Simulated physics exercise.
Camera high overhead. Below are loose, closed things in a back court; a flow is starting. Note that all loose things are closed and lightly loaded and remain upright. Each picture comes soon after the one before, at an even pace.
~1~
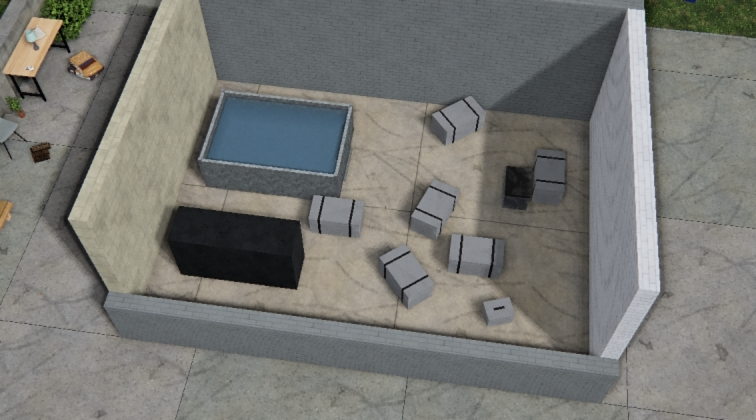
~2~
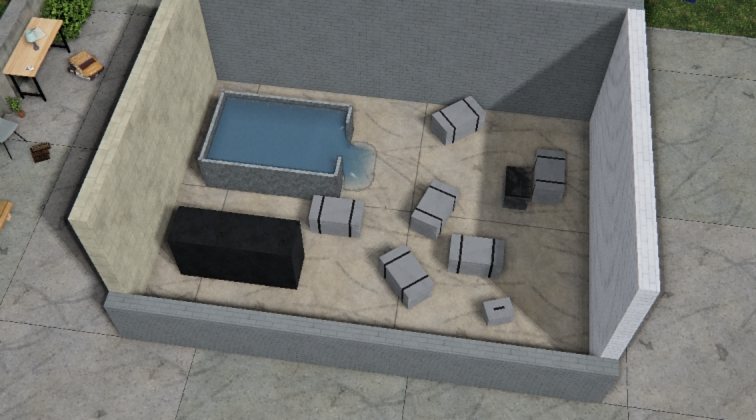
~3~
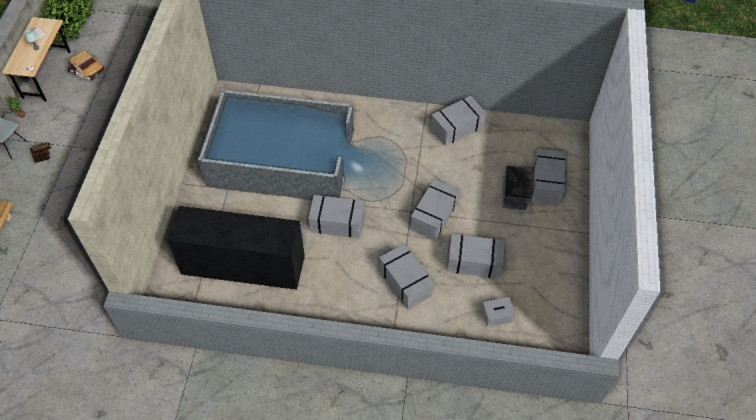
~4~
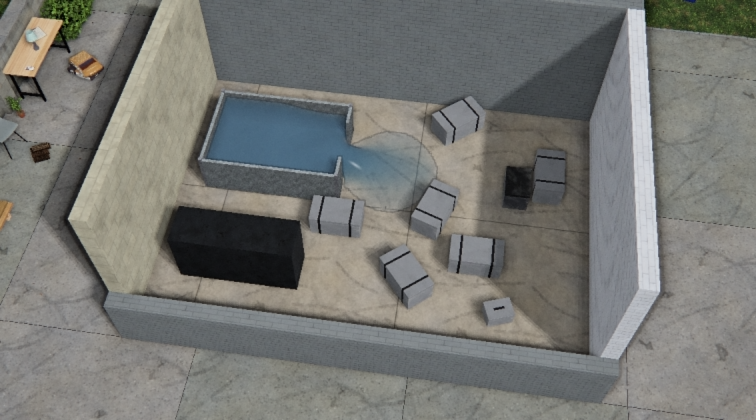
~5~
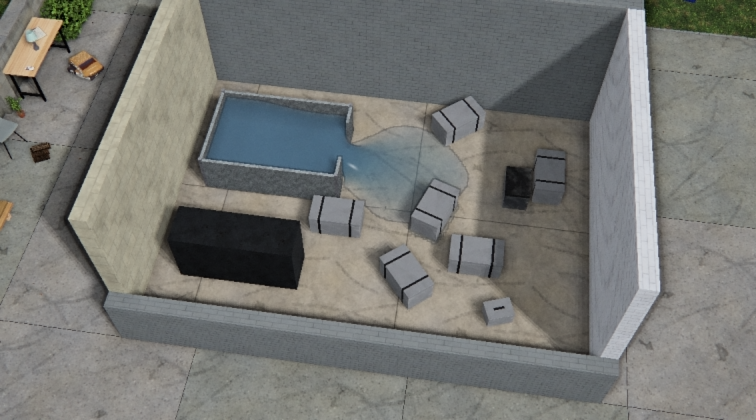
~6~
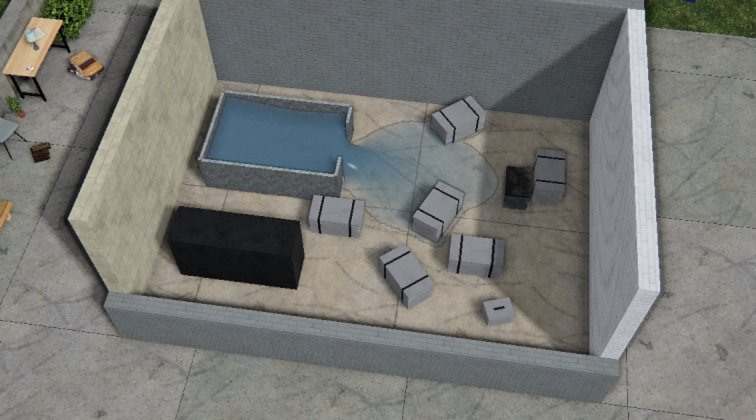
Water poured through a gap in the right side of a raised pool and fanned out across the walled court, spreading around the nearest grey strapped trunks and nudging one of them slightly.
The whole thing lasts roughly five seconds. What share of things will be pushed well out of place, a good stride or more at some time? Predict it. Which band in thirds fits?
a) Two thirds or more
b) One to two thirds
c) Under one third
Two thirds or more (a).
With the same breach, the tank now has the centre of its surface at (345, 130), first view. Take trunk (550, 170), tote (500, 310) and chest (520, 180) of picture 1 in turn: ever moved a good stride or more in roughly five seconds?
First displaced far, then displaced far, then displaced far.
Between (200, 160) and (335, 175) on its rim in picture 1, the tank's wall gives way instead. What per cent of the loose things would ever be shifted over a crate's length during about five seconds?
About 60 per cent.
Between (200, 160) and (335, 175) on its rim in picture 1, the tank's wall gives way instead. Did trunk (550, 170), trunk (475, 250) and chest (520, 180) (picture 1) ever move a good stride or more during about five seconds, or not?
Here is how they go, in order: Fails to go that far, dislodged that far, and fails to go that far.
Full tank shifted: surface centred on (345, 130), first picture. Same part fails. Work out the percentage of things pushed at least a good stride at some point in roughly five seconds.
About 40 per cent.
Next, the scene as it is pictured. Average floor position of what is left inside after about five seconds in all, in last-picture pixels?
That works out to about (473, 279) on the floor.
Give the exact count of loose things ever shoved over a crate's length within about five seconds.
I make it 6 of them.
A moment on, 1 of 8 are well off their spots; 0 afloat.
Next, 4 of 8 are well off their spots; 3 afloat.
Later, 5 of 8 are well off their spots; 6 afloat.
In the end, 6 of 8 are well off their spots, and 6 have been at some point; 6 afloat.
